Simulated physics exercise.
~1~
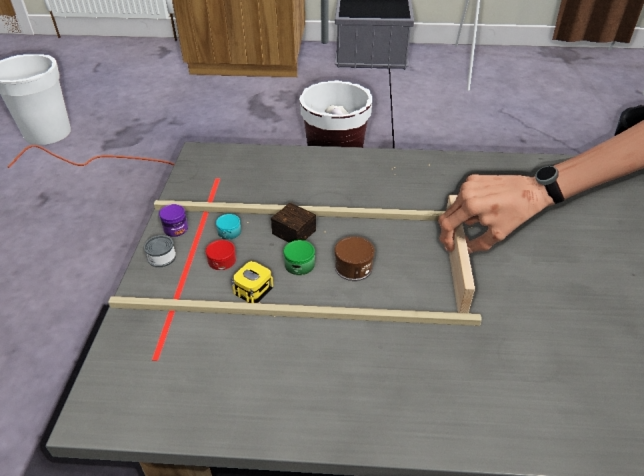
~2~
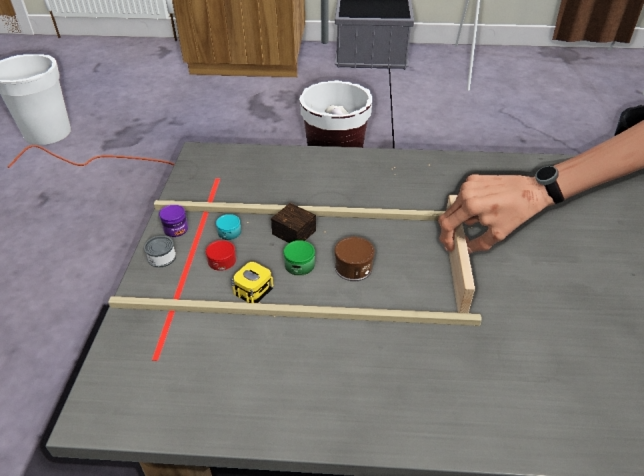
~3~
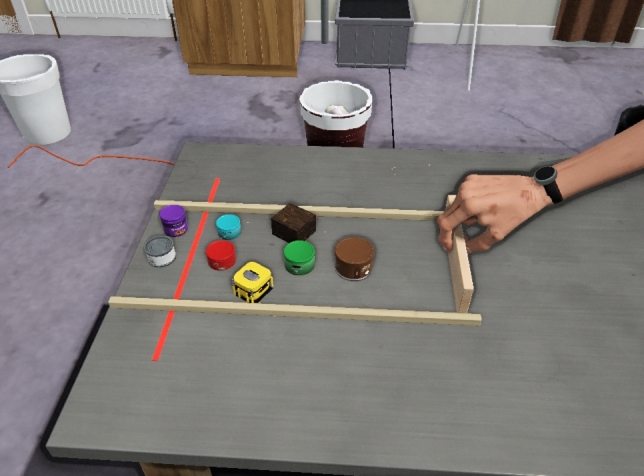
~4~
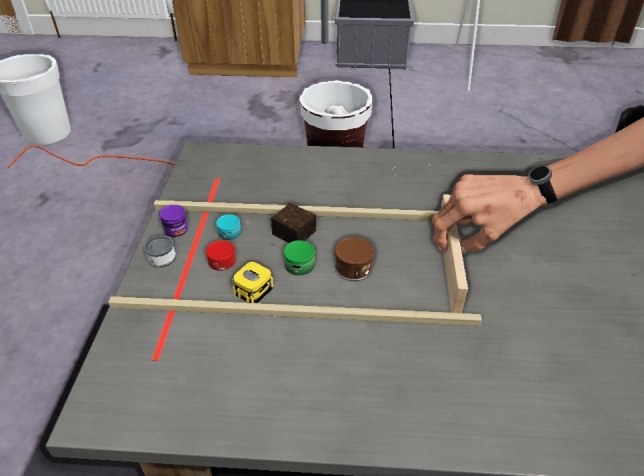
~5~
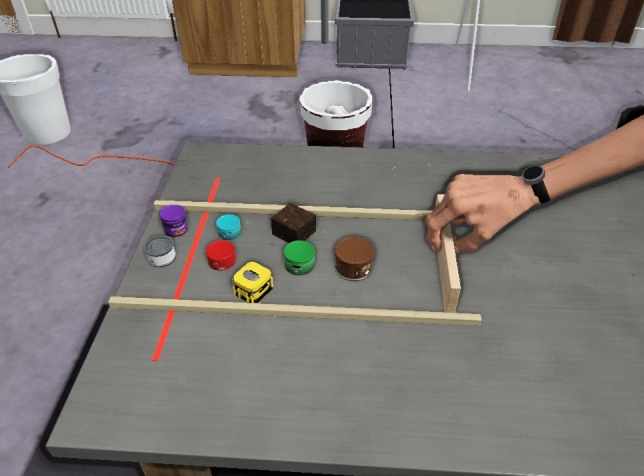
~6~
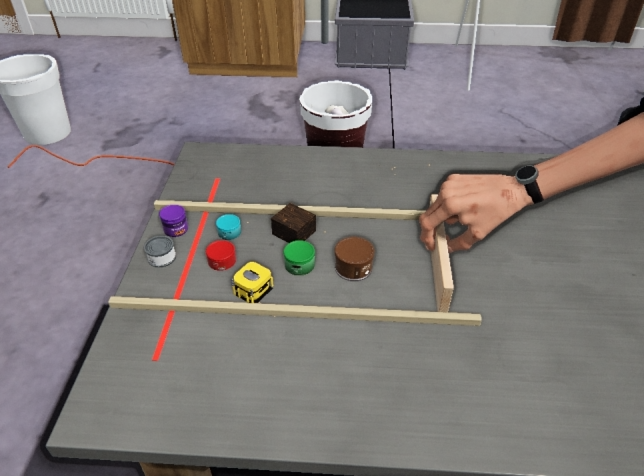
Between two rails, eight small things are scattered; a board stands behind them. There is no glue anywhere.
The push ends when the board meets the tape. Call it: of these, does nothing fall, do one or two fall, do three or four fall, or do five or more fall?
Three or four fall.
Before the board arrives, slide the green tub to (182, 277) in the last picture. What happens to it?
The answer: It keeps its place.
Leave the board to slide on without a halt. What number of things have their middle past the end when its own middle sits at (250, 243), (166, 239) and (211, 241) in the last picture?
Place by place: 0, 5 and 2.
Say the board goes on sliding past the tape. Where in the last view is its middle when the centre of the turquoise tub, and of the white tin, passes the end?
Middle: Roughly (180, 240); roughly (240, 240).
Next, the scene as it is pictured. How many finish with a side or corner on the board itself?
Contact count: 3.
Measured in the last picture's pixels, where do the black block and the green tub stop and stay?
Answer: First (181, 226), after that (136, 252).
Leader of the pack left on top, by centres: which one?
Nearest at the end: The green tub.
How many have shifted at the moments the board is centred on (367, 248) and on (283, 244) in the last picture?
At the first point the count is 1, at the second it's 4.
Early on, none off yet; white tin at rest near (160, 251); purple tub at rest near (174, 221); turquoise tub at rest near (229, 227).
Finally, the number that fall off is three or four; lost, red tub, purple tub and white tin.
